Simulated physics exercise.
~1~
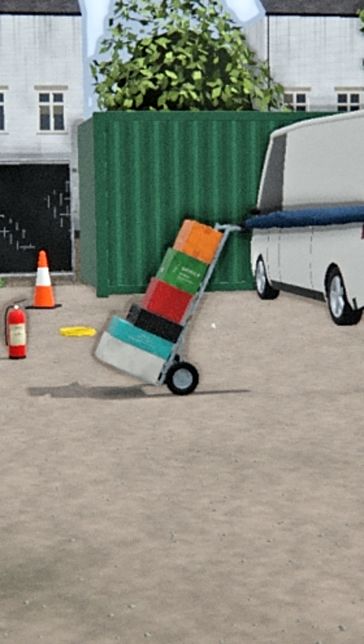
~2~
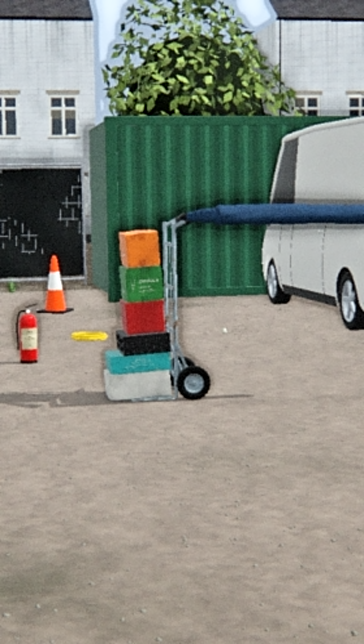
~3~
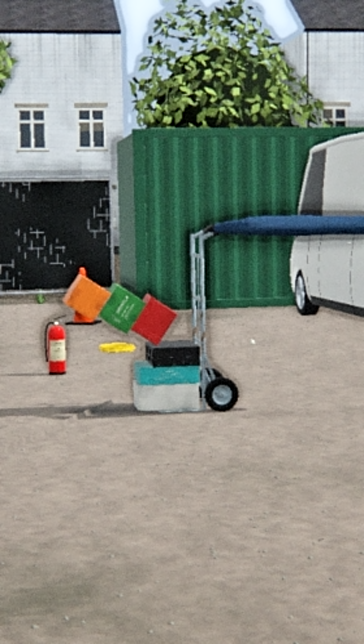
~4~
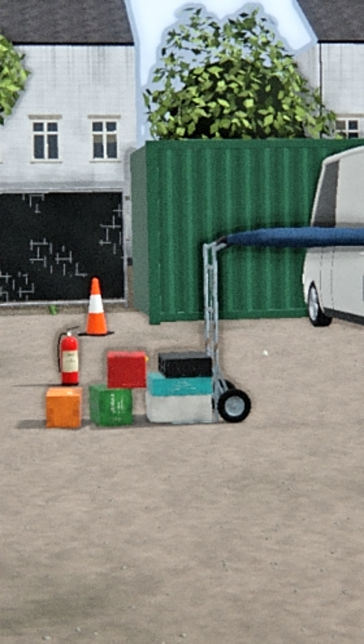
A sack truck swings upright, and the orange, green and red boxes topple left to the ground.
